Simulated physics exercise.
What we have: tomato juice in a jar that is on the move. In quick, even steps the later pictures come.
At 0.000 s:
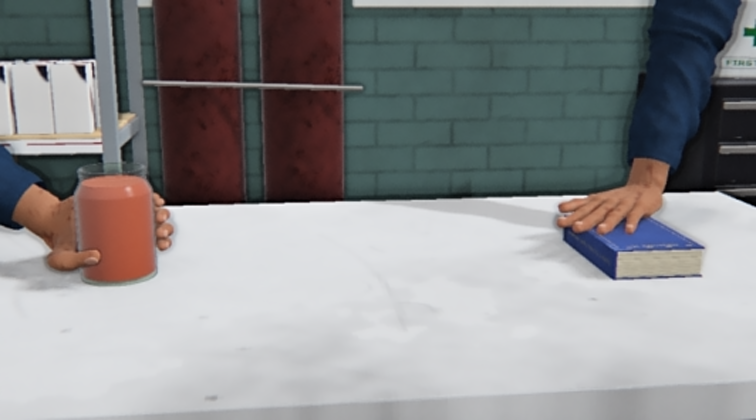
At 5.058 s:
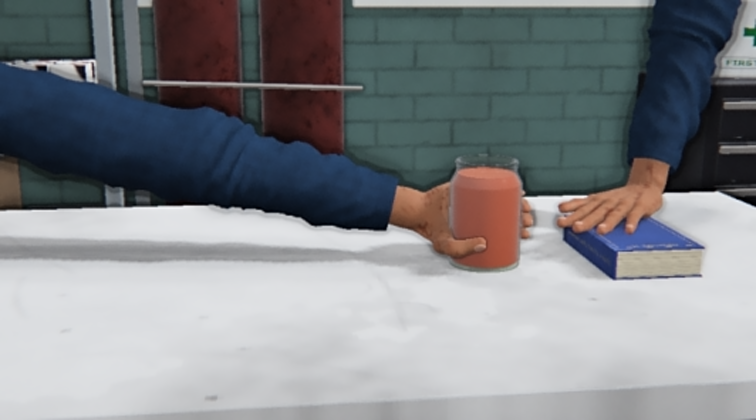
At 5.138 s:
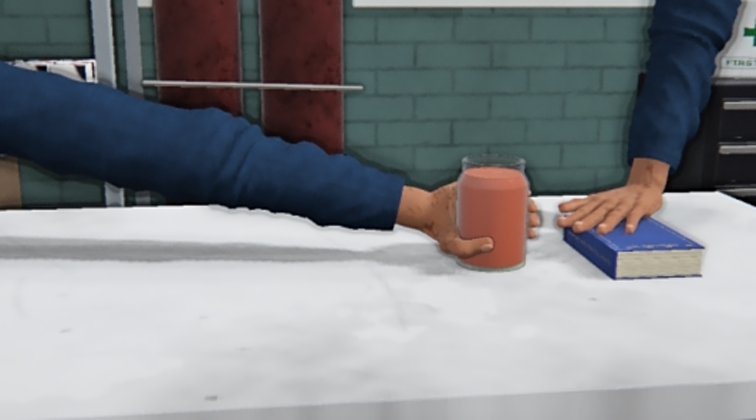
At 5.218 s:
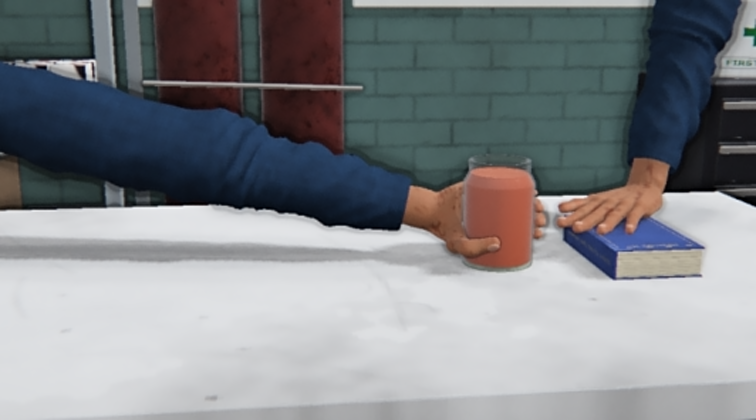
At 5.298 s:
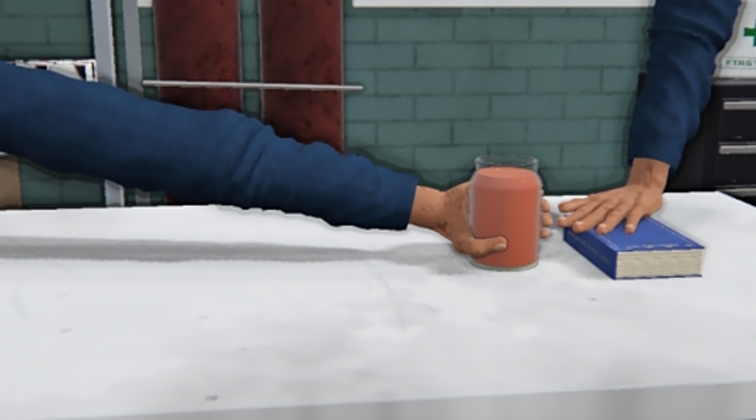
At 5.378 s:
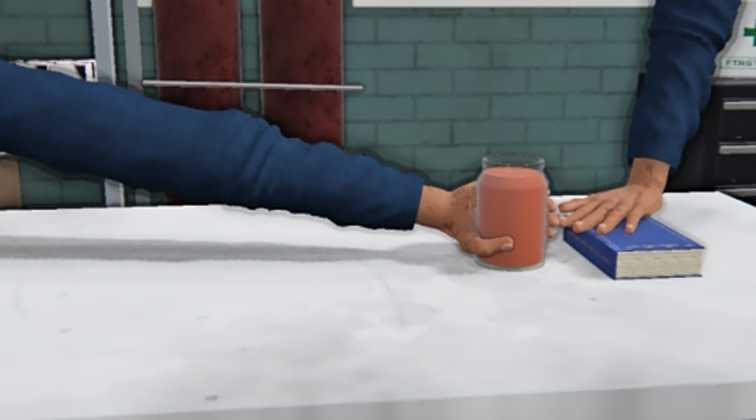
On a white tabletop, a hand slid a nearly full jar of red juice from the left toward a blue book under another hand, then kept nudging it slightly farther right.
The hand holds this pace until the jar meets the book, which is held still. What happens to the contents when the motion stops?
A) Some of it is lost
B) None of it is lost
Answer: B.
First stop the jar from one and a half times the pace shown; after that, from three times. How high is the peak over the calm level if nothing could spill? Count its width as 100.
In order, 15 % and 30 %.
After 5.9 s, the jar meets the book.
After 6.0 s, the tomato juice surges up the wall; the wave climbs under half way to the rim.
After 6.9 s, the jar stands at the book; all is still inside.
